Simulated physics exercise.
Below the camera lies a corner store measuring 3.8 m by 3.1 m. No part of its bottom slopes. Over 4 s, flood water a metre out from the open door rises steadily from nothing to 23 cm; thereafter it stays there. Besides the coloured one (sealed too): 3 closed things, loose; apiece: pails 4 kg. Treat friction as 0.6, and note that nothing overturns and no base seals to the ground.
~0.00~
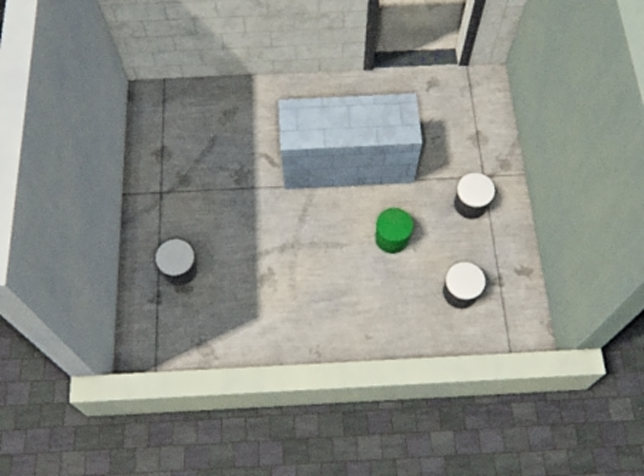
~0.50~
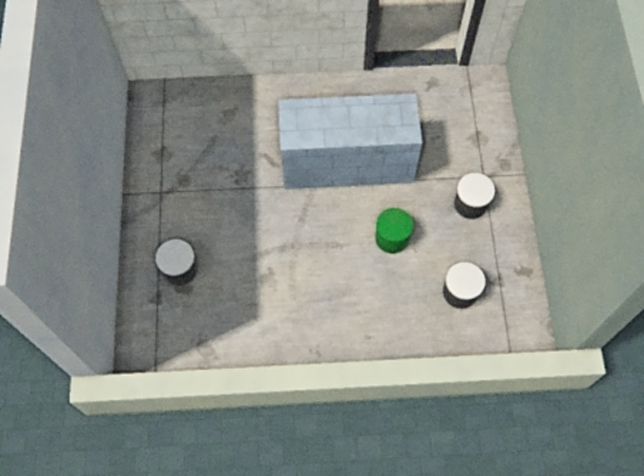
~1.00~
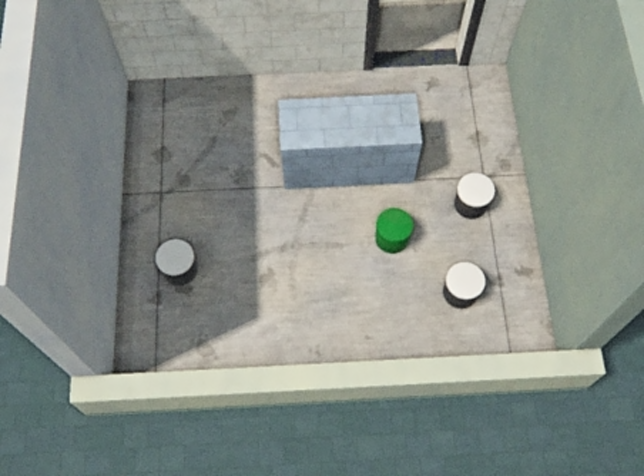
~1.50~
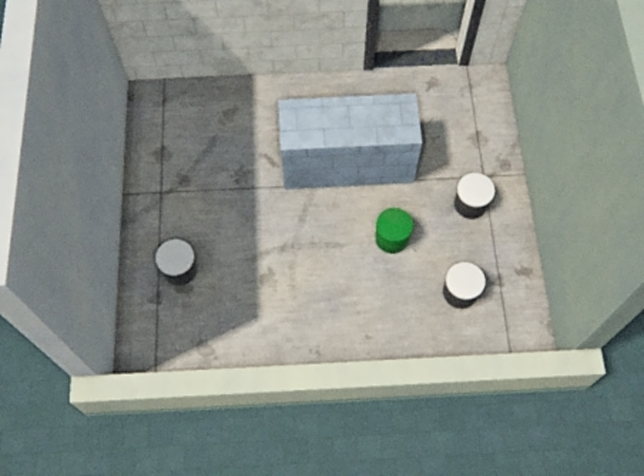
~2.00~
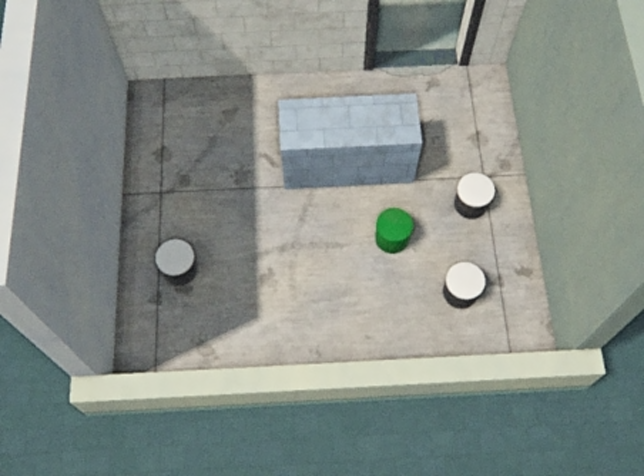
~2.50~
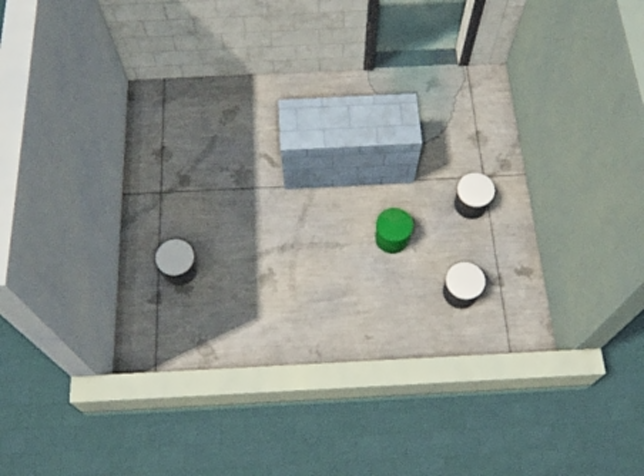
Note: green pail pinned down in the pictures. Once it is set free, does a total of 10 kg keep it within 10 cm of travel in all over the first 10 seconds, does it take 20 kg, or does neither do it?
Lighter wins.
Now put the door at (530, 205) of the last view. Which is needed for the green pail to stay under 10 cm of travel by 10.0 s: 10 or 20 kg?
Result: Heavier option only.
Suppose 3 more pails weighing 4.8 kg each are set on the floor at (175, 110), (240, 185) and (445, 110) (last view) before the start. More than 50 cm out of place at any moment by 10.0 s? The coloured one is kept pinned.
In that order: Past it, under, more.
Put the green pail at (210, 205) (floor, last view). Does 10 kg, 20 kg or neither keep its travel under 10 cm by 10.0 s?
Both loads work.
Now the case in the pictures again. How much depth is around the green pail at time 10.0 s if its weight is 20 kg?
Something like 2 centimetres.
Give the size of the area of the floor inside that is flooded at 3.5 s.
Near 2.5 m2 in all.
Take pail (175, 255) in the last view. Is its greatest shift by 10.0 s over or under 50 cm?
Result: Threshold not reached.
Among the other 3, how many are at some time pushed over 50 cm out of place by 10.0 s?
2.
After 3.5 s the green pail would be 0 cm from its start with 10 kg and 0 cm from its start with 20 kg; 0 cm of water round it then.
After 4.5 s the green pail would be 0 cm from its start with 10 kg and 0 cm from its start with 20 kg; 1 cm of water round it then.
After 7.0 s the green pail would be 0 cm from its start with 10 kg and 0 cm from its start with 20 kg; 2 cm of water round it then.
After 10.0 s the green pail would be 0 cm from its start with 10 kg and 0 cm from its start with 20 kg; 2 cm of water round it then.
